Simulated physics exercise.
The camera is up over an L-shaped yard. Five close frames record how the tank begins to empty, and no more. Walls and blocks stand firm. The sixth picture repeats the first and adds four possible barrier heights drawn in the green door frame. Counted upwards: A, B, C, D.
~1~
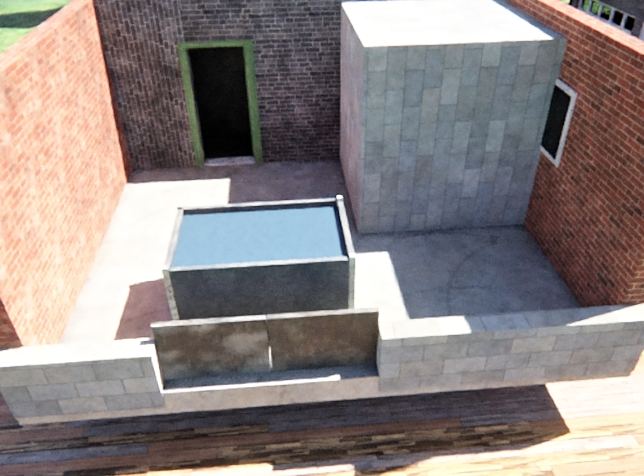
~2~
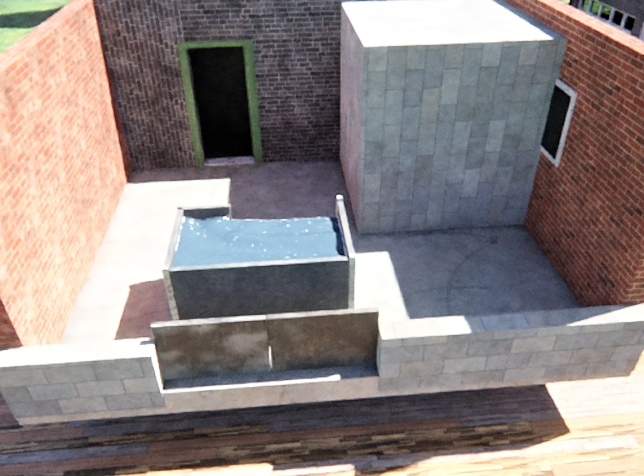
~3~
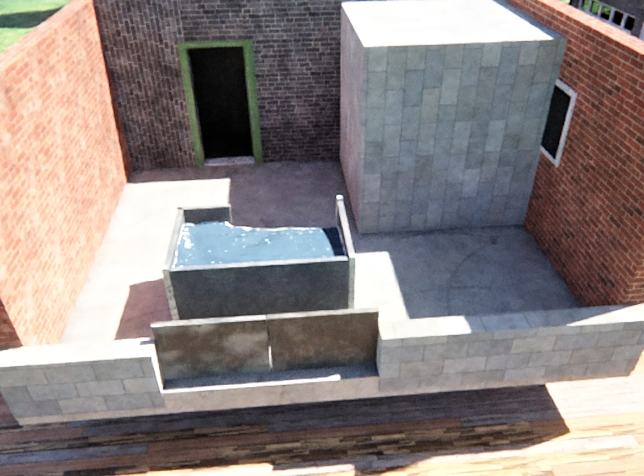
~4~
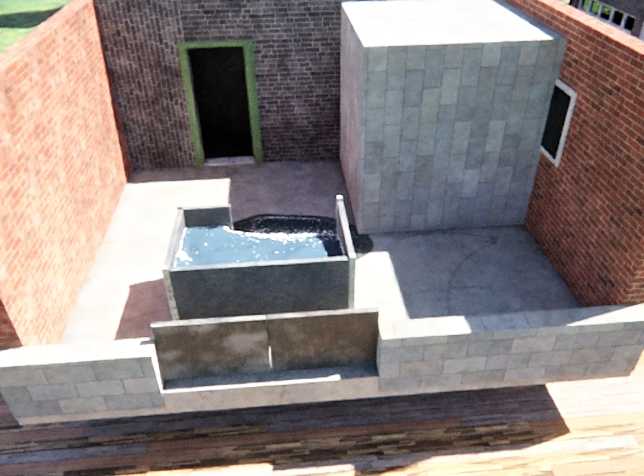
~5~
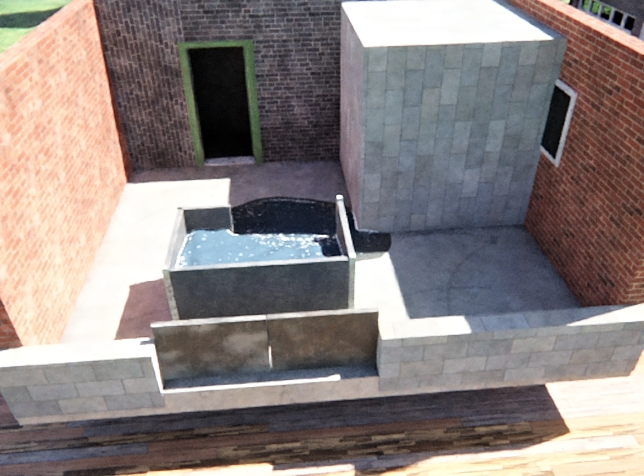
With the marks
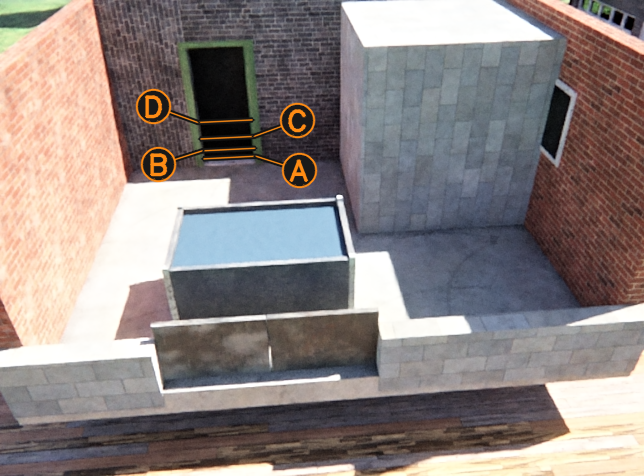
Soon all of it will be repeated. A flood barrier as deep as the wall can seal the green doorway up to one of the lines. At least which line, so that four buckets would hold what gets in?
The answer is line B.
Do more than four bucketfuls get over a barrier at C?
No, not at all.
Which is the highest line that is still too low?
A it is.
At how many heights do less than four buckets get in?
Three.
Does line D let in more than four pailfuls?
No, that is safe.
On the marked copy, A at (229, 157); B at (228, 149); C at (227, 137); D at (225, 121); from the bottom up A, B, C, D.
With A, about 12 bucketfuls get in.
With B, a bucket or two gets in.
With C, nothing gets over.
With D, nothing gets over.
